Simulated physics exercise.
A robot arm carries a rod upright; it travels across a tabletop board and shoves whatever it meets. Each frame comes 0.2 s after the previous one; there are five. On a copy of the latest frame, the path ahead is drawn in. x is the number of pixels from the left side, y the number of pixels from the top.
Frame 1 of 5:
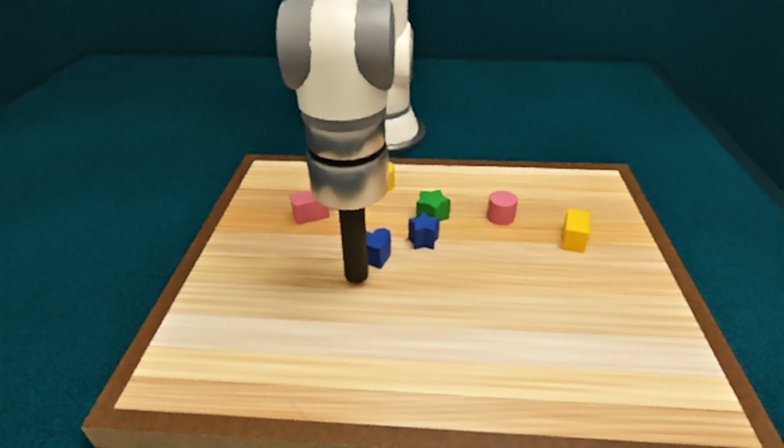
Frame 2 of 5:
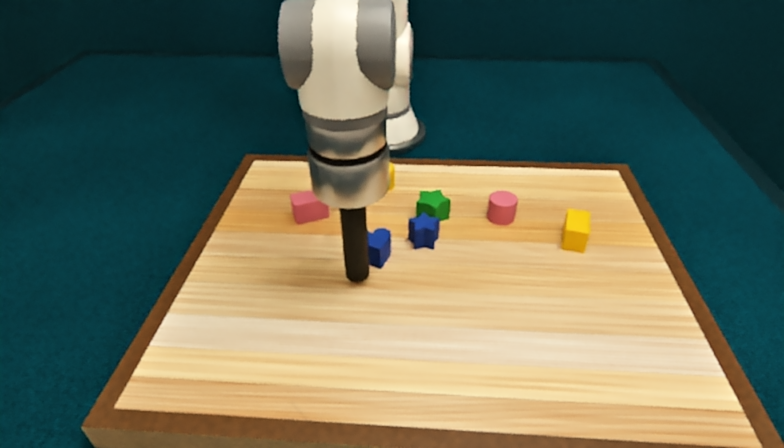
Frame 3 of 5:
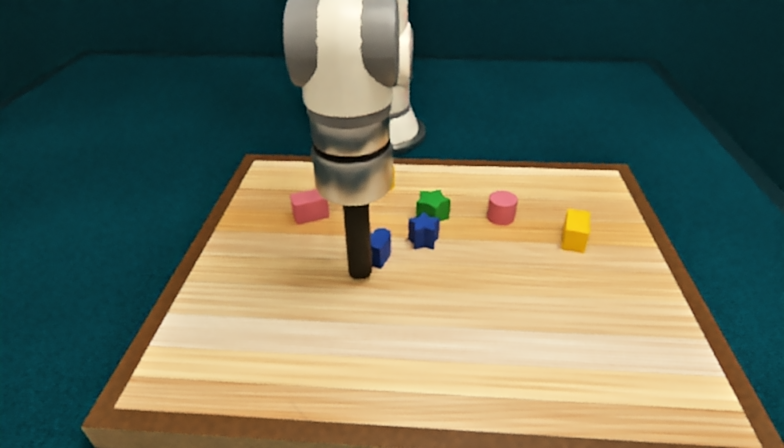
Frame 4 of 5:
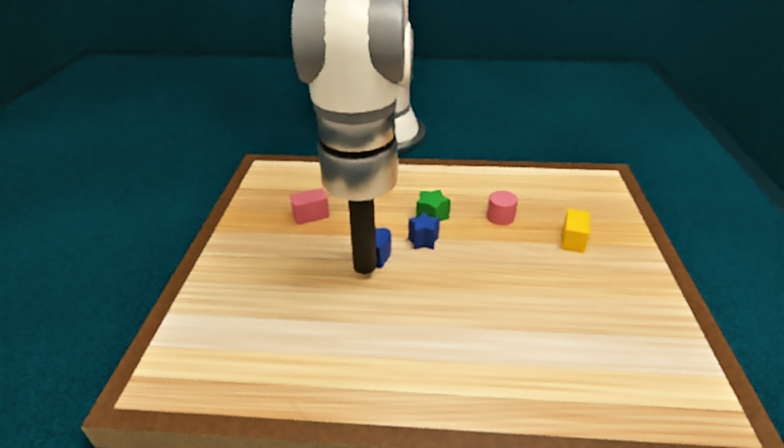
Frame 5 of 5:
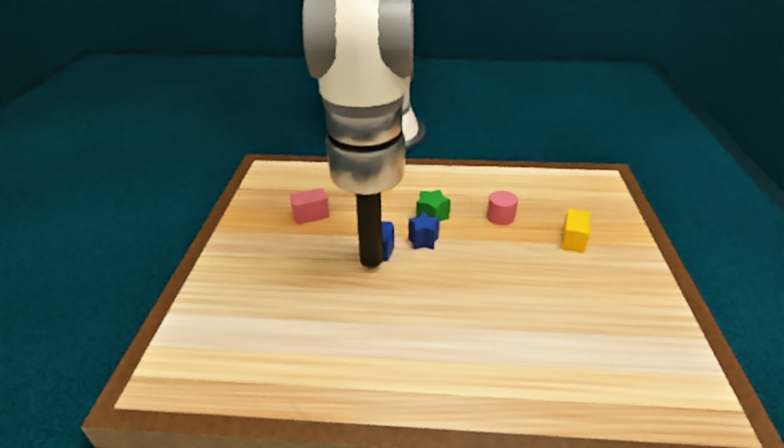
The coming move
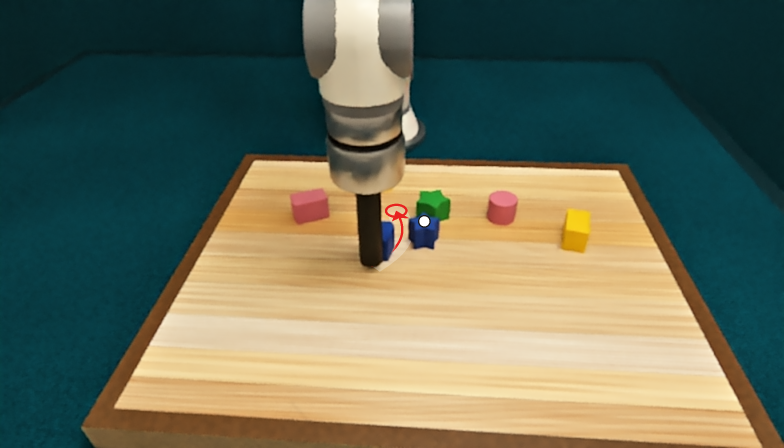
A robot arm slowly moves its black rod right and slightly away beside a blue block.
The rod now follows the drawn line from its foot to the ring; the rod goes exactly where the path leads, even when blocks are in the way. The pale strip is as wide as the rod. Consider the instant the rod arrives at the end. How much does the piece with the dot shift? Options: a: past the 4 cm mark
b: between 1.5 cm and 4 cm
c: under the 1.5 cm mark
My answer is option c.
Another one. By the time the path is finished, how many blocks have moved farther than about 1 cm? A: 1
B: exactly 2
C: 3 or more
The one that fits is A, 1.
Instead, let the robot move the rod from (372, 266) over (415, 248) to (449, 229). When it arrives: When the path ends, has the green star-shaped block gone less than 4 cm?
The answer is yes.
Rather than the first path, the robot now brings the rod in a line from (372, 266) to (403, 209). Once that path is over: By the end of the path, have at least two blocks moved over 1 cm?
The answer is no.
Drawn move, from (372, 266) over (394, 249) and (402, 229) to (396, 211); the dot is on the blue star-shaped block.
On the path given first. One third of the way, rod at (395, 242); blue heart-shaped block at (392, 213), turned 35° anticlockwise.
Two thirds of the way, rod at (402, 222); blue heart-shaped block at (395, 196), turned 50° anticlockwise; blue star-shaped block at (426, 219), turned 25° clockwise.
At the end, rod at (396, 205); blue heart-shaped block at (392, 180), turned 40° anticlockwise; blue star-shaped block at (426, 219), turned 25° clockwise; green star-shaped block still.
